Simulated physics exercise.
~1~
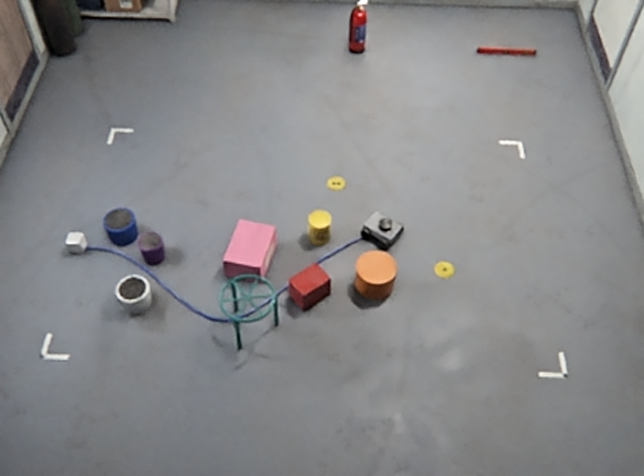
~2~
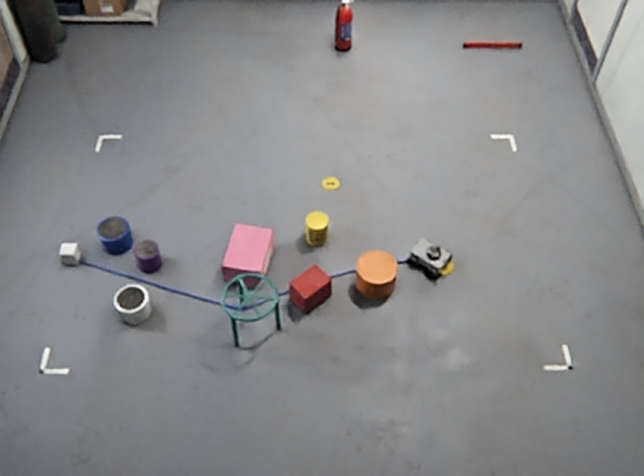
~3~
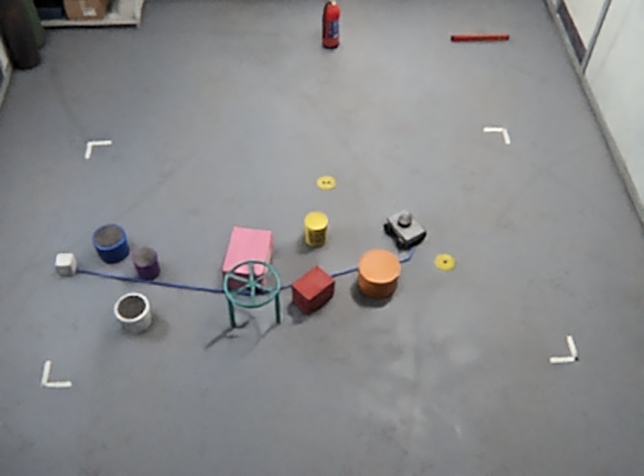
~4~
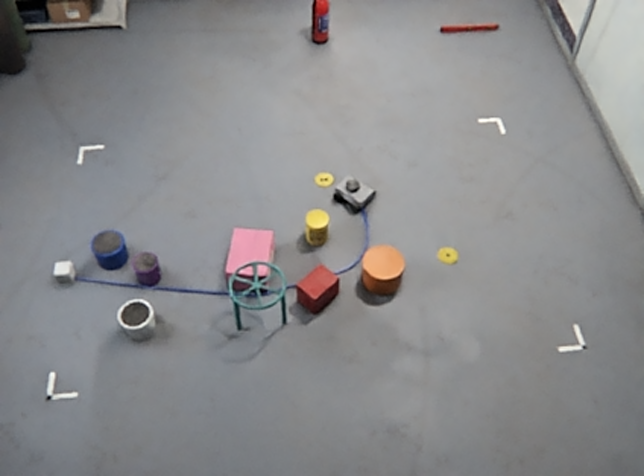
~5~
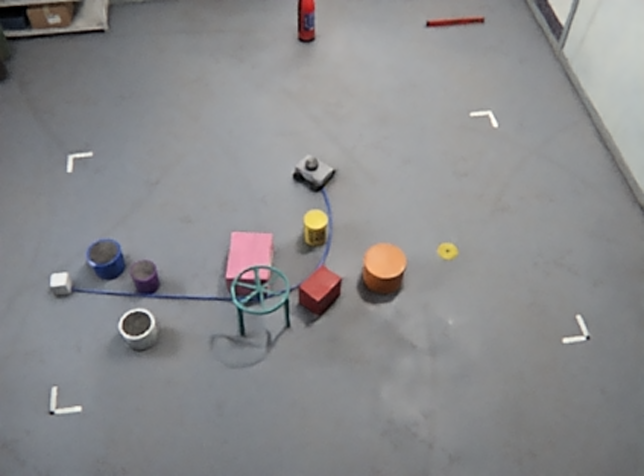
A grey workshop floor with white tape corners is seen from high above, with a red extinguisher at the back. A blue lead runs from a small white block at left, past blue, purple and white pots, a pink carton, a teal stool, a red crate, a yellow bucket and an orange bin, to a little grey cart. The cart moves right and down to the right-hand yellow mark, drawing the lead straighter, and the stool shifts slightly. It then travels left and up to the other mark, stopping above the yellow bucket, with the lead curving behind and still attached to the block.
